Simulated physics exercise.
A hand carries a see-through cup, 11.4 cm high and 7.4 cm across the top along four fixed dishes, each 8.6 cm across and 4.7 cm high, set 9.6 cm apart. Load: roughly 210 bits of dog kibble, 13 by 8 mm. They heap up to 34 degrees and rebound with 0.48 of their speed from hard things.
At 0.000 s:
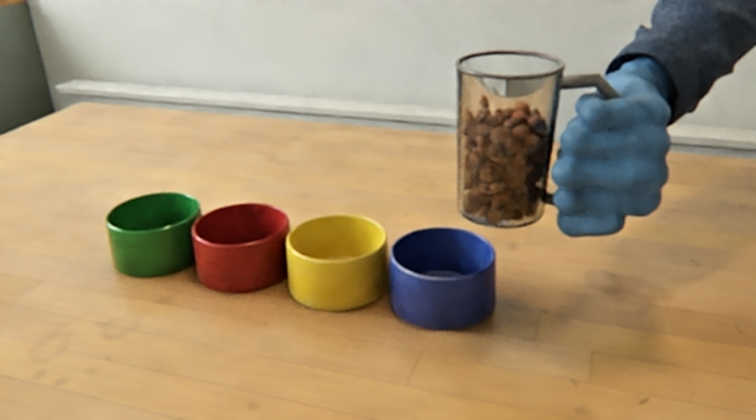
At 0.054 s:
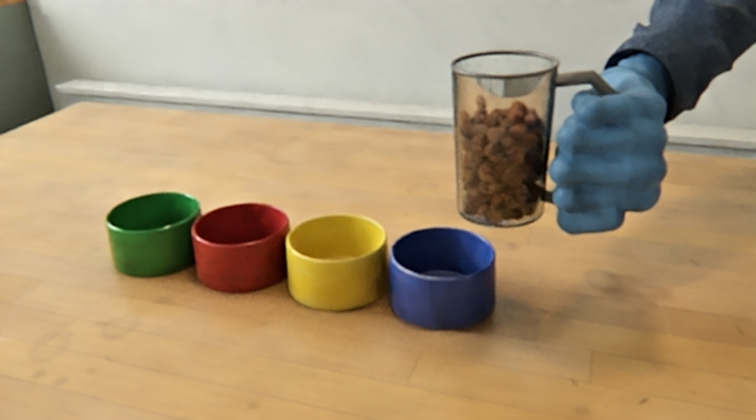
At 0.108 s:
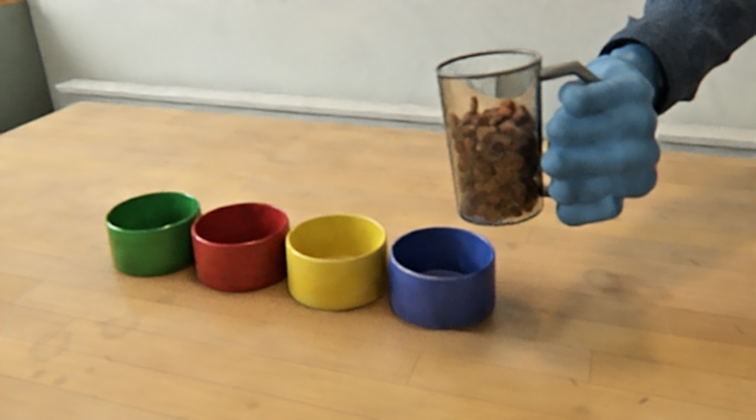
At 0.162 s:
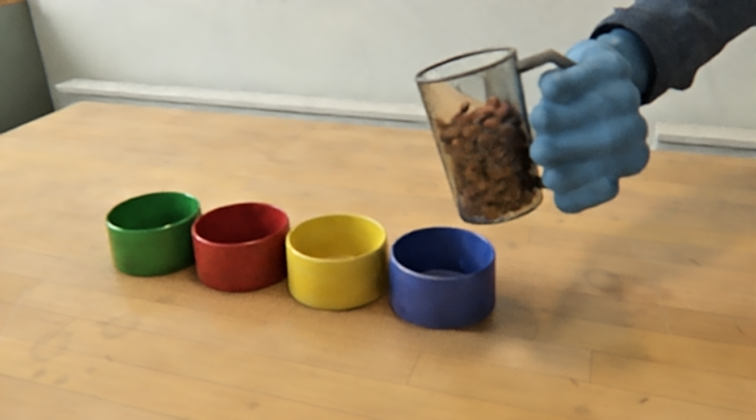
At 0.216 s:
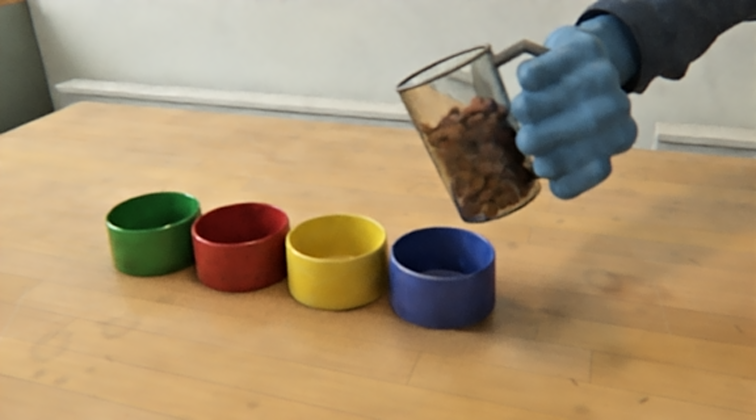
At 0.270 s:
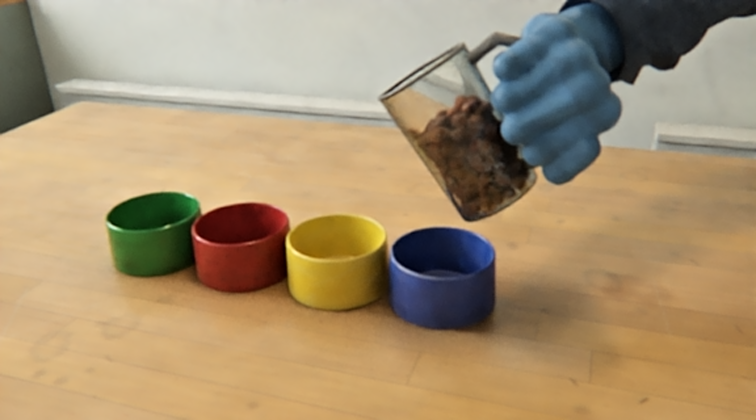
The clip opens on a blue-gloved hand holding a see-through cup of brown kibble upright above a wooden table, where green, red, yellow and blue dishes sit in a row. The hand shifts slightly left and tilts the cup leftward, slowly then more steeply, the kibble still inside.
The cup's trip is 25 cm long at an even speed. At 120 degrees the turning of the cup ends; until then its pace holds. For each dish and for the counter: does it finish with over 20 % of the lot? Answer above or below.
Red: Above, blue: Below, green: Below, yellow: Below, counter: Below.
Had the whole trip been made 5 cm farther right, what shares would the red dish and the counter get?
In that case red 40, counter 20.
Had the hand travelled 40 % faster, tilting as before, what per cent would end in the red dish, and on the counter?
Then: Red 30; counter 10.
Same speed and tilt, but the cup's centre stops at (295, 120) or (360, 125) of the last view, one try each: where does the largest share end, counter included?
Most goes to: Red; yellow.
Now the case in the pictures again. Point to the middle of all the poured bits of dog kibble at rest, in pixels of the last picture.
Around (236, 244).
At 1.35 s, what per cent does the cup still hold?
Roughly 5 per cent.
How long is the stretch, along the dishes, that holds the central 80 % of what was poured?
Some 7 cm.
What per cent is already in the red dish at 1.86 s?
Near 80 per cent so far.
After 0.92 s, tilt 120 degrees; cup holds 75 %, red 10 %, yellow 5 %.
After 1.35 s, tilt 120 degrees; cup holds 5 %, red 85 %, yellow 5 %.
Then, at 1.86 s, tilt 120 degrees; cup holds 0 %, red 80 %, green 5 %, yellow 5 %.
At rest (2.2 s), red 80 %, blue 0 %, green 5 %, yellow 5 %, counter 10 %.
